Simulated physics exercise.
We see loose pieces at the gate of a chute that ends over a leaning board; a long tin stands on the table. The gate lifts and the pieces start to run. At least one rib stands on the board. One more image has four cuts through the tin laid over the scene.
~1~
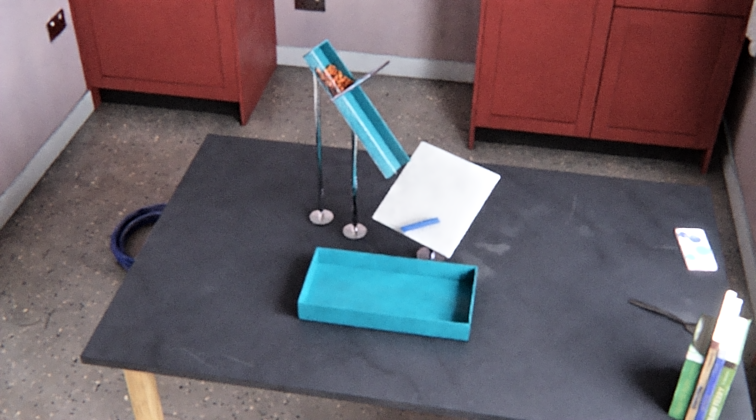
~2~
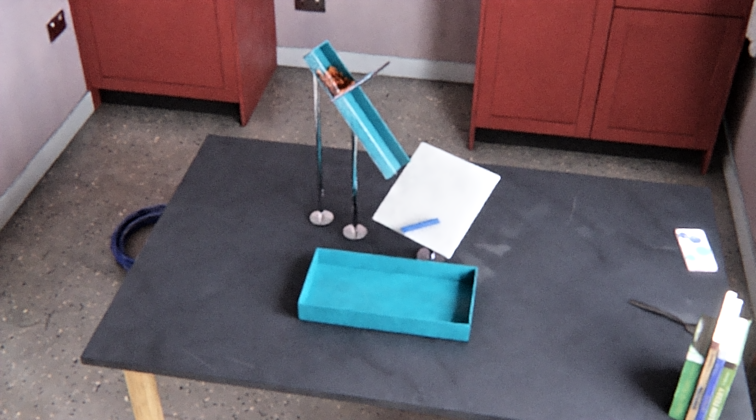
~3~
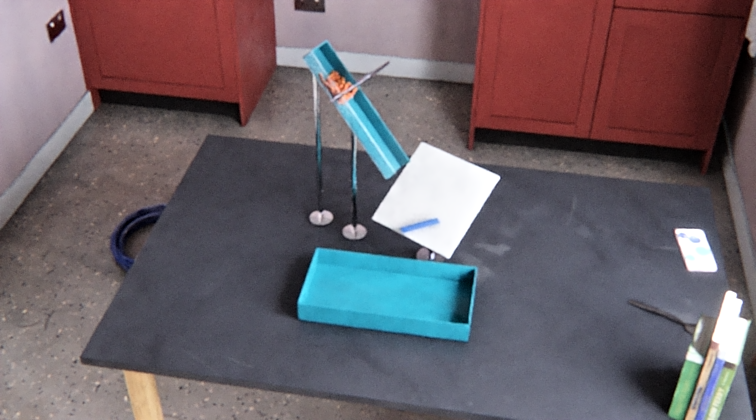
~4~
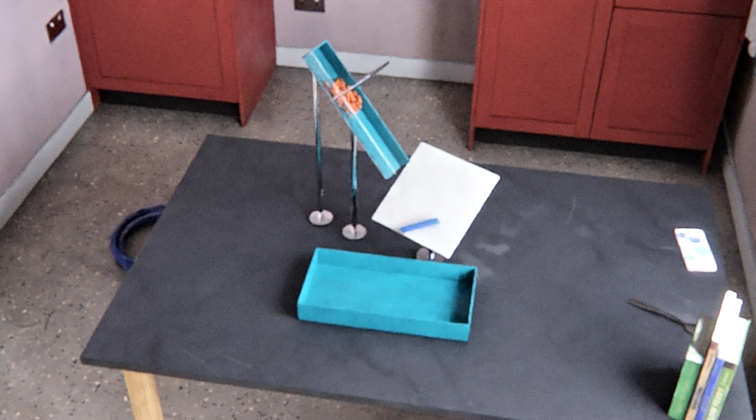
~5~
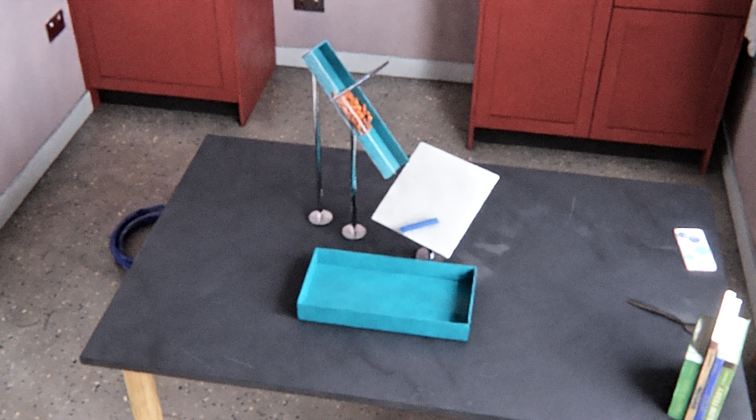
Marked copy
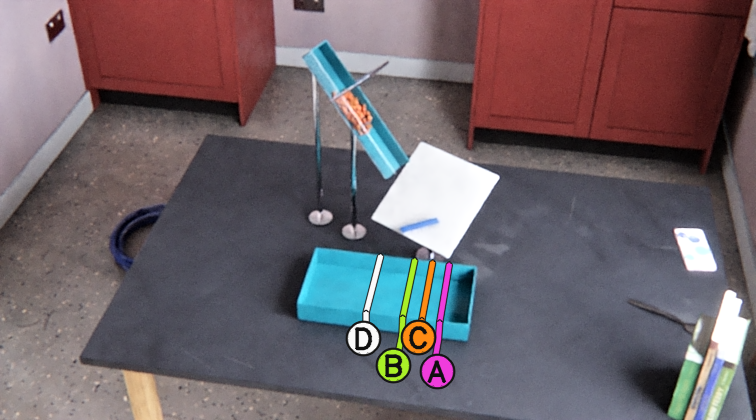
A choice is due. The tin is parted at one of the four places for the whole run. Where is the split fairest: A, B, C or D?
Choose D.
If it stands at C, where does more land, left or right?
The left side.
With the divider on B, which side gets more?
Left.
On the marked copy, line A crosses the front rim at (439, 321); line B crosses the front rim at (402, 317); line C crosses the front rim at (421, 319); line D crosses the front rim at (366, 312).
If A is chosen, of what is caught, all but a few on the left of the divider, only a few on the right.
If B is chosen, of what is caught, all but a few on the left of the divider, only a few on the right.
If C is chosen, of what is caught, all but a few on the left of the divider, only a few on the right.
If D is chosen, of what is caught, close to a third on the left of the divider, close to two thirds on the right.
